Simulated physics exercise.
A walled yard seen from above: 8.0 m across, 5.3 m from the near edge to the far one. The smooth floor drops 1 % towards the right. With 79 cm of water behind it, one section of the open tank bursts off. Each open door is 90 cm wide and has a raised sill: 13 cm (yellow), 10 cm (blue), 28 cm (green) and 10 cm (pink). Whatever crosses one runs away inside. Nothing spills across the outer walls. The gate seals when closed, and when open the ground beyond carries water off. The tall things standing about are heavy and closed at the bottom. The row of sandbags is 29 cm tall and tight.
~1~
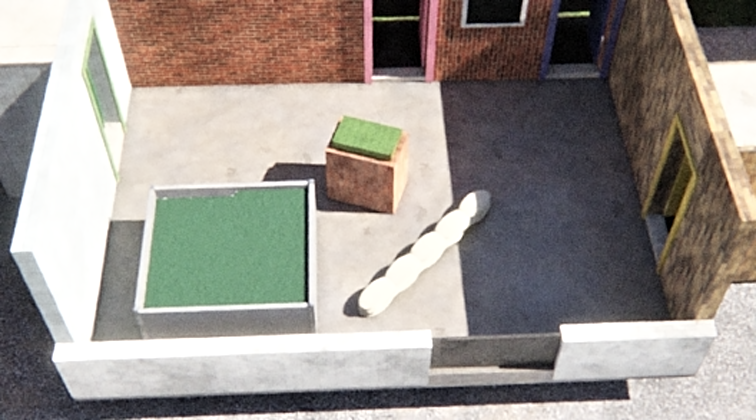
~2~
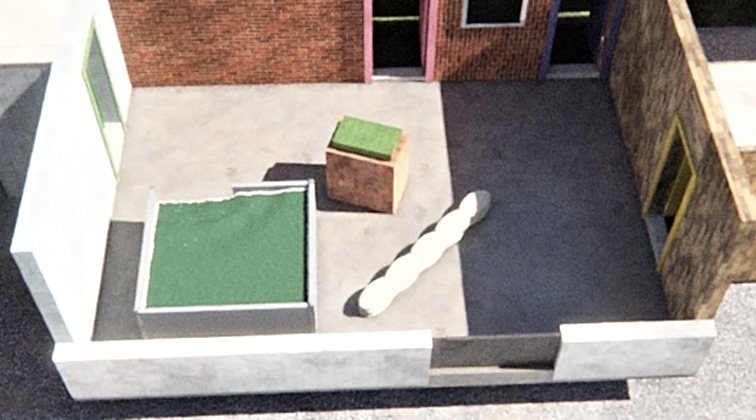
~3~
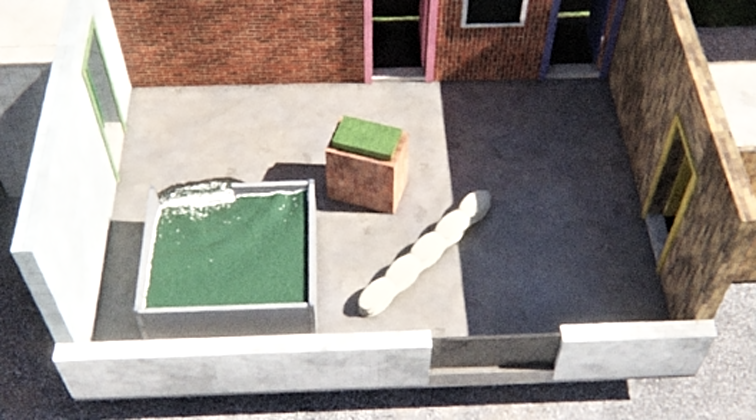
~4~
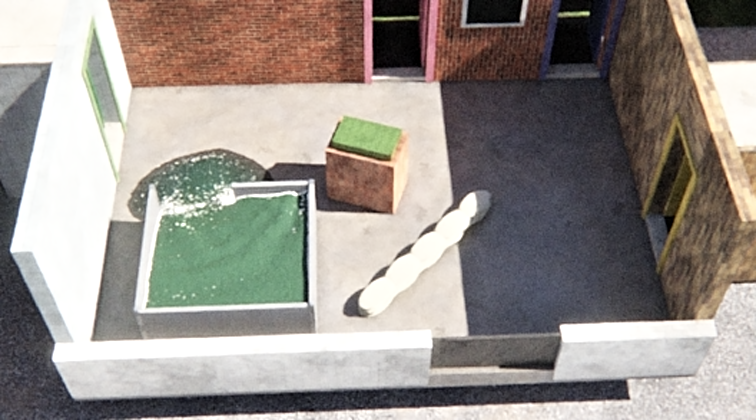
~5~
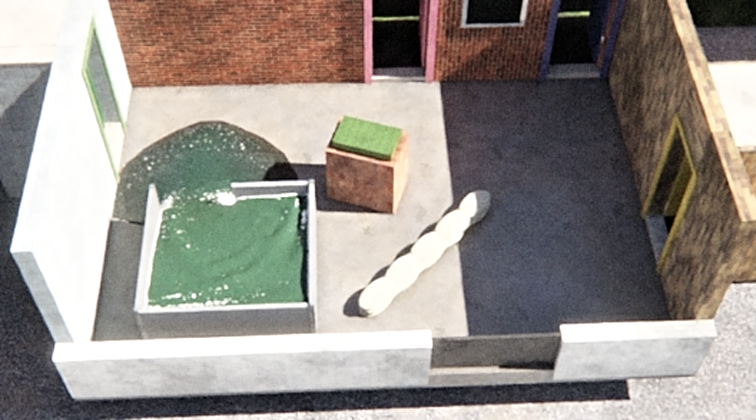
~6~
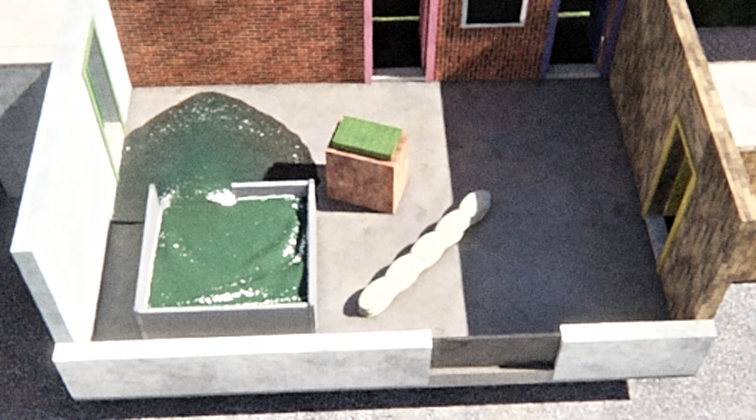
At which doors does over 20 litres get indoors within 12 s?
Within that time: At the yellow door it does not reach the limit; at the blue door it exceeds the limit; at the green door it stays under the limit; at the pink door it stays under the limit.
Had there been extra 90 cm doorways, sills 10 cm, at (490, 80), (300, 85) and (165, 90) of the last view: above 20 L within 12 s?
In turn: Below, over, past it.
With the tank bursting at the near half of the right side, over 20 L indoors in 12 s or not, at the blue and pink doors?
Against that limit: Blue past it, pink under.
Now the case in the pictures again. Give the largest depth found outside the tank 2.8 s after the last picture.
Roughly 28 cm.
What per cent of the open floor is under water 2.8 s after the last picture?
Some 45 per cent of it.
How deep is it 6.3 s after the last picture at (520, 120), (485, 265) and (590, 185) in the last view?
In that order: 5, 0 and 16 cm.
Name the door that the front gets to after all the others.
It is the yellow one.
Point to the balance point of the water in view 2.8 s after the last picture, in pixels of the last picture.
Near (259, 184).
Then, 0.7 s after the last picture water covers 25 % of the floor and is deepest (57 cm) near (131, 91); yellow door not reached, blue door not reached, green door 31 cm at the sill, 0 L in, pink door not reached.
Then, 1.5 s after the last picture water covers 25 % of the floor and is deepest (50 cm) near (138, 122); yellow door not reached, blue door not reached, green door 23 cm at the sill, 1 L in, pink door 9 cm at the sill, 0 L in.
Then, 2.8 s after the last picture water covers 45 % of the floor and is deepest (28 cm) near (164, 90); yellow door not reached, blue door 4 cm at the sill, 0 L in, green door 24 cm at the sill, 3 L in, pink door 11 cm at the sill, 0 L in.
Then, 6.3 s after the last picture water covers 85 % of the floor and is deepest (22 cm) near (607, 88); yellow door 12 cm at the sill, 3 L in, blue door 19 cm at the sill, 41 L in, green door 14 cm at the sill, 3 L in, pink door 7 cm at the sill, 1 L in.
Then, 11.3 s after the last picture water covers 95 % of the floor and is deepest (16 cm) near (478, 357); yellow door 12 cm at the sill, 3 L in, blue door 12 cm at the sill, 113 L in, green door 7 cm at the sill, 3 L in, pink door 5 cm at the sill, 2 L in.
